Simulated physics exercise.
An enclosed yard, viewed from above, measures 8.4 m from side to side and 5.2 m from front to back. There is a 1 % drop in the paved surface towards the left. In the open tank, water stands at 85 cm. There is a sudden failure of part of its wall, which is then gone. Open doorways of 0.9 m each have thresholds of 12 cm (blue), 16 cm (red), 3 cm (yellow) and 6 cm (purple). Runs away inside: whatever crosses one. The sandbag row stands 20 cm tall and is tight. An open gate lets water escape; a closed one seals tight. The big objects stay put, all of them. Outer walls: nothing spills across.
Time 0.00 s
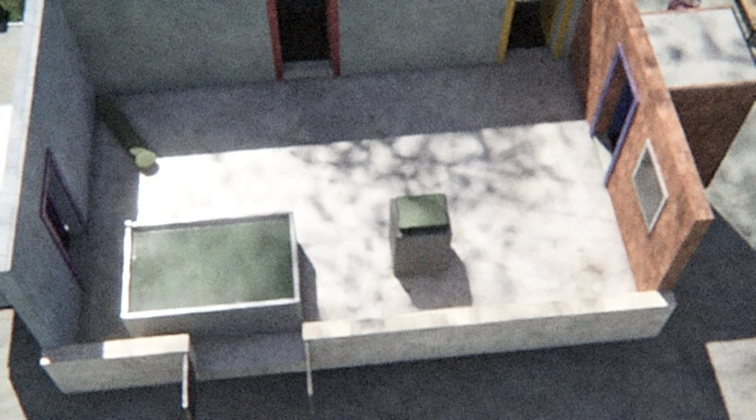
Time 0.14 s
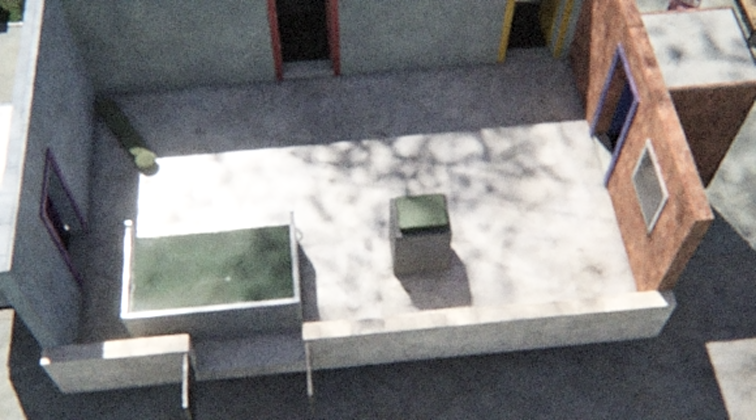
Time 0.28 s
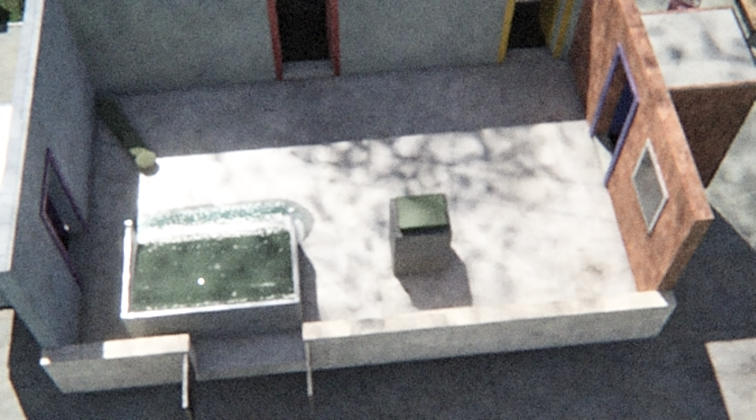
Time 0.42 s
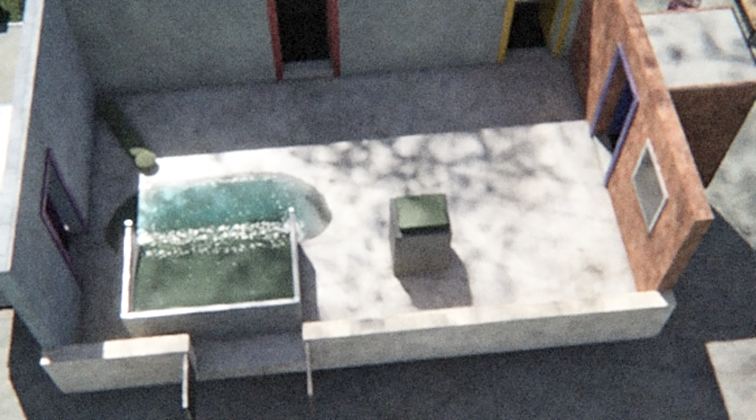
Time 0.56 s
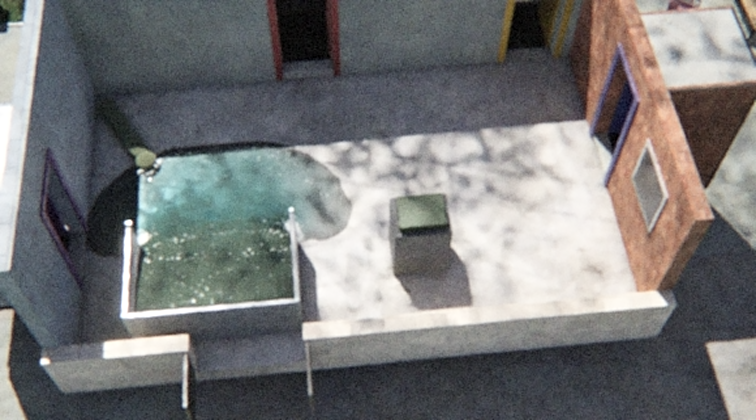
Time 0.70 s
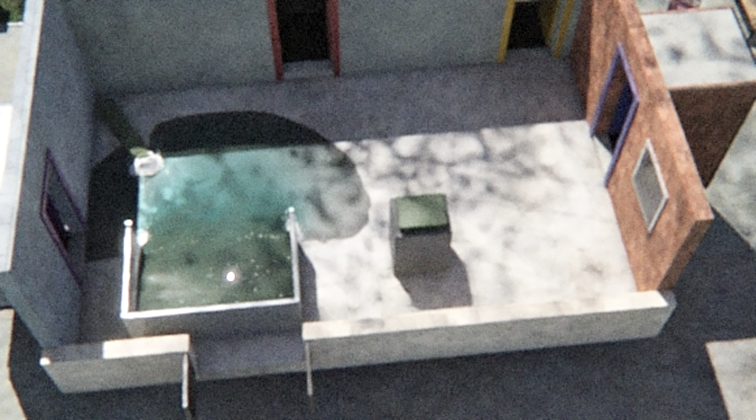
The video shows a walled yard from above with a still, green-looking open tank beside a small block; the tank's far side opens, and water pours out, spreading across the pale paving toward the back and both sides.
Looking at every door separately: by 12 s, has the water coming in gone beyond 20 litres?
Blue door - it has not. Red door - it has. Yellow door - it has. Purple door - it has.
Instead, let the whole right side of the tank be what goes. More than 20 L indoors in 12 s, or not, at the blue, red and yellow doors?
Outcomes - blue: Not exceeded, red: Not exceeded, yellow: Exceeded.
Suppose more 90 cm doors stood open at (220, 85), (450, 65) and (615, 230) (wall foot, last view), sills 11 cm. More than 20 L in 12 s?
Note, doorways in listed order: Goes beyond, stays short, stays short.
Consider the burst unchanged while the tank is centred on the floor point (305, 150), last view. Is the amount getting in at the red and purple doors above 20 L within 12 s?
Well, red ends up beyond the mark and purple ends up inside the mark.
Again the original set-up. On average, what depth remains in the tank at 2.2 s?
The mean depth is some 16 cm.
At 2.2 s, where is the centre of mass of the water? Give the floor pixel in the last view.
Its balance point sits around (217, 166).
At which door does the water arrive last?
That's the blue door.
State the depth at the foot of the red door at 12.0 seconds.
It's about 8.0 cm.
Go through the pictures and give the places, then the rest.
The open tank at (212, 264) is whole and still, 85 cm deep, in the first frame.
The front is at (300, 238), 1.3 m from the gap on the open tank's far side; 0.6 m2 of floor is under water; 85 cm left at the back of the open tank, in the second frame.
The front is at (306, 215), 1.5 m from the gap on the open tank's far side; 2.0 m2 of floor is under water; 75 cm left at the back of the open tank, in the third frame.
Water pours out on the open tank's far side and has run 1.8 m, to (319, 198); typically 13 cm deep outside, 73 cm at the open tank's back, in the fourth frame.
Water pours out on the open tank's far side and has run 2.2 m, to (105, 196); typically 10 cm deep outside, 69 cm at the open tank's back, in the fifth frame.
Water pours out on the open tank's far side and has run 2.7 m, to (169, 124); typically 9 cm deep outside, 60 cm at the open tank's back, in the sixth frame.
After 1.4 s water covers 40 % of the floor and is deepest (50 cm) near (190, 93); blue door not reached, red door 27 cm at the sill, 5 L in, yellow door not reached, purple door 3 cm at the sill, 0 L in.
After 2.2 s water covers 40 % of the floor and is deepest (56 cm) near (97, 101); blue door not reached, red door 28 cm at the sill, 43 L in, yellow door not reached, purple door 2 cm at the sill, 1 L in.
After 3.5 s water covers 55 % of the floor and is deepest (26 cm) near (127, 114); blue door not reached, red door 17 cm at the sill, 66 L in, yellow door 5 cm at the sill, 0 L in, purple door 8 cm at the sill, 1 L in.
After 7.0 s water covers 90 % of the floor and is deepest (19 cm) near (575, 319); blue door 10 cm at the sill, 0 L in, red door 6 cm at the sill, 68 L in, yellow door 9 cm at the sill, 44 L in, purple door 8 cm at the sill, 34 L in.
After 12.0 s water covers 95 % of the floor and is deepest (13 cm) near (310, 323); blue door 4 cm at the sill, 0 L in, red door 8 cm at the sill, 68 L in, yellow door 5 cm at the sill, 90 L in, purple door 8 cm at the sill, 62 L in.
